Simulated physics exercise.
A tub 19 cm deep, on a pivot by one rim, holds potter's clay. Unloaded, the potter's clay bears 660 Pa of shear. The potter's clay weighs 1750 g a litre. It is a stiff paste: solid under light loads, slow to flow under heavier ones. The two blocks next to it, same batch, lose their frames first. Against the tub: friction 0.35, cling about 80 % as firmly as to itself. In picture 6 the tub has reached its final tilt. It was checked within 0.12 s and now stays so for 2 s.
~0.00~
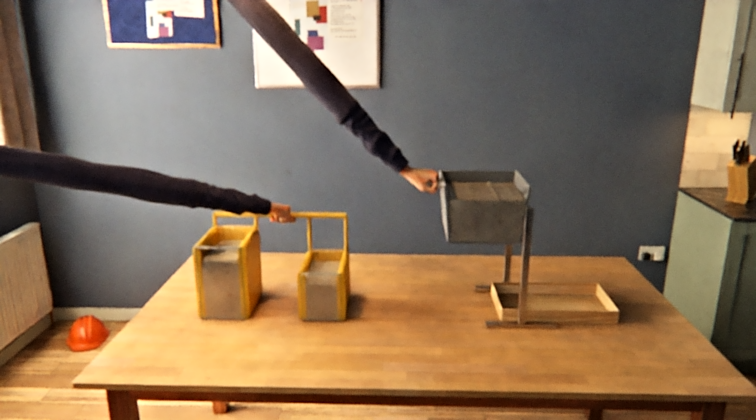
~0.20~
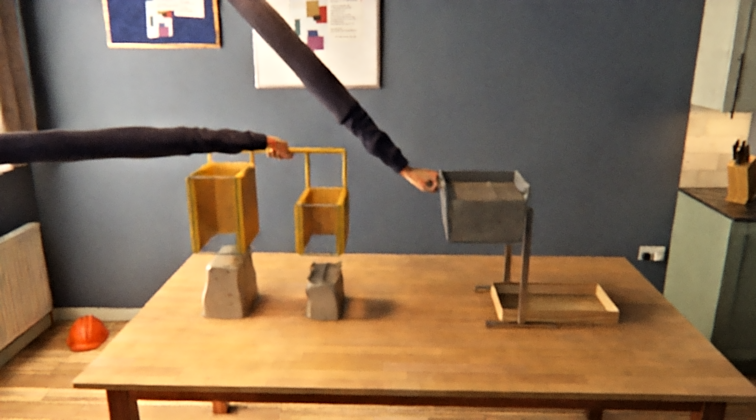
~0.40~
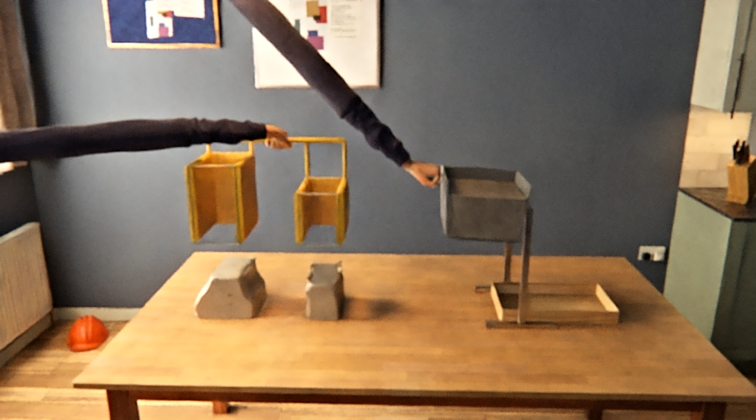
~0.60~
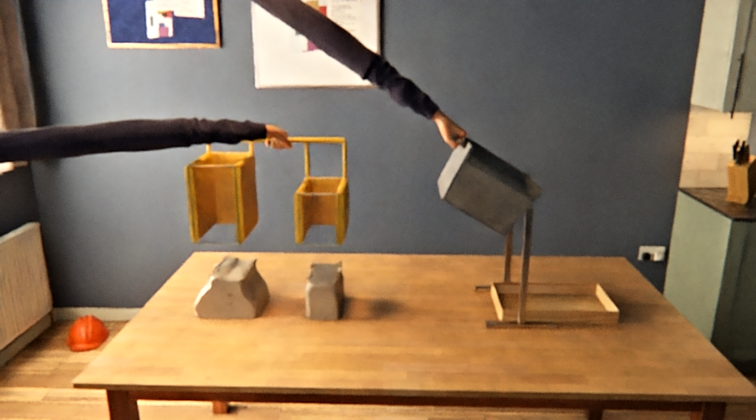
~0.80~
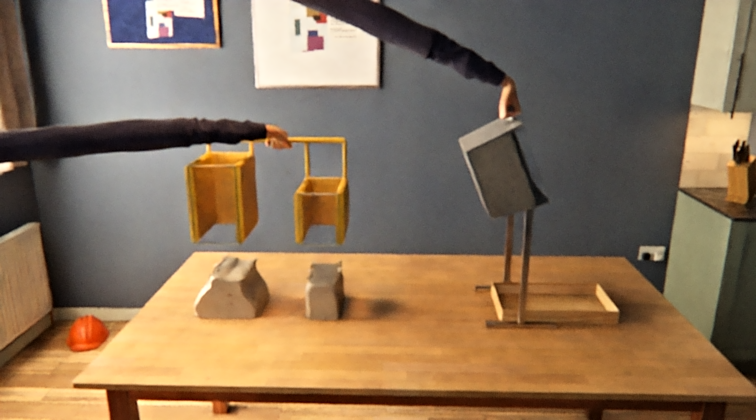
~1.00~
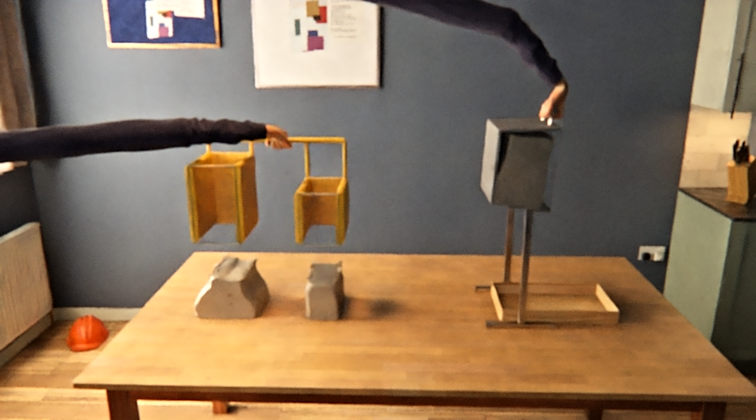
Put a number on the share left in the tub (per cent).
About 36 %.
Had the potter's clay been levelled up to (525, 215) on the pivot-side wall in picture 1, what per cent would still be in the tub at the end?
It would be near 60 %.
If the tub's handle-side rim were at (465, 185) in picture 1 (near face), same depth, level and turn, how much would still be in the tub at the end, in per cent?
Then about 40 %.
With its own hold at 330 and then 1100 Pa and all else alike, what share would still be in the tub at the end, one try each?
In turn about 35 %, 45 %.
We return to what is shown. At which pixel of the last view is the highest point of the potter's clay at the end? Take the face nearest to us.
At about (517, 175).
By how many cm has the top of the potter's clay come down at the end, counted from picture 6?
Roughly 13 cm.
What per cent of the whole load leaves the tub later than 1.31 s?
Some 10 per cent.
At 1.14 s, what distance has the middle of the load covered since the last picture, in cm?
Roughly 6 cm.
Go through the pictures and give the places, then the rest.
In the first frame, handle-side rim at (447, 187), tilt 0 degrees; highest point of the potter's clay at (525, 200); test blocks 23 cm, 15 cm high (left to right).
In the second frame, handle-side rim at (447, 187), tilt 0 degrees; highest point of the potter's clay at (525, 200); test blocks 20 cm, 14 cm high (left to right).
In the third frame, handle-side rim at (449, 182), tilt 4 degrees; highest point of the potter's clay at (452, 195); test blocks 16 cm, 14 cm high (left to right).
In the fourth frame, handle-side rim at (473, 148), tilt 32 degrees; highest point of the potter's clay at (469, 162); test blocks 16 cm, 14 cm high (left to right).
In the fifth frame, handle-side rim at (524, 126), tilt 68 degrees; highest point of the potter's clay at (508, 135); test blocks 16 cm, 14 cm high (left to right).
In the sixth frame, handle-side rim at (562, 131), tilt 93 degrees; highest point of the potter's clay at (515, 136); test blocks 16 cm, 14 cm high (left to right).
By 1.14 s, the tub is at 93 degrees and holds 81 %.
By 1.31 s, the tub is at 93 degrees and holds 45 %.
By 1.48 s, the tub is at 93 degrees and holds 40 %.
By 1.65 s, the tub is at 93 degrees and holds 36 %.
By 3.00 s, at the end, the tub is at 93 degrees and holds 36 %.
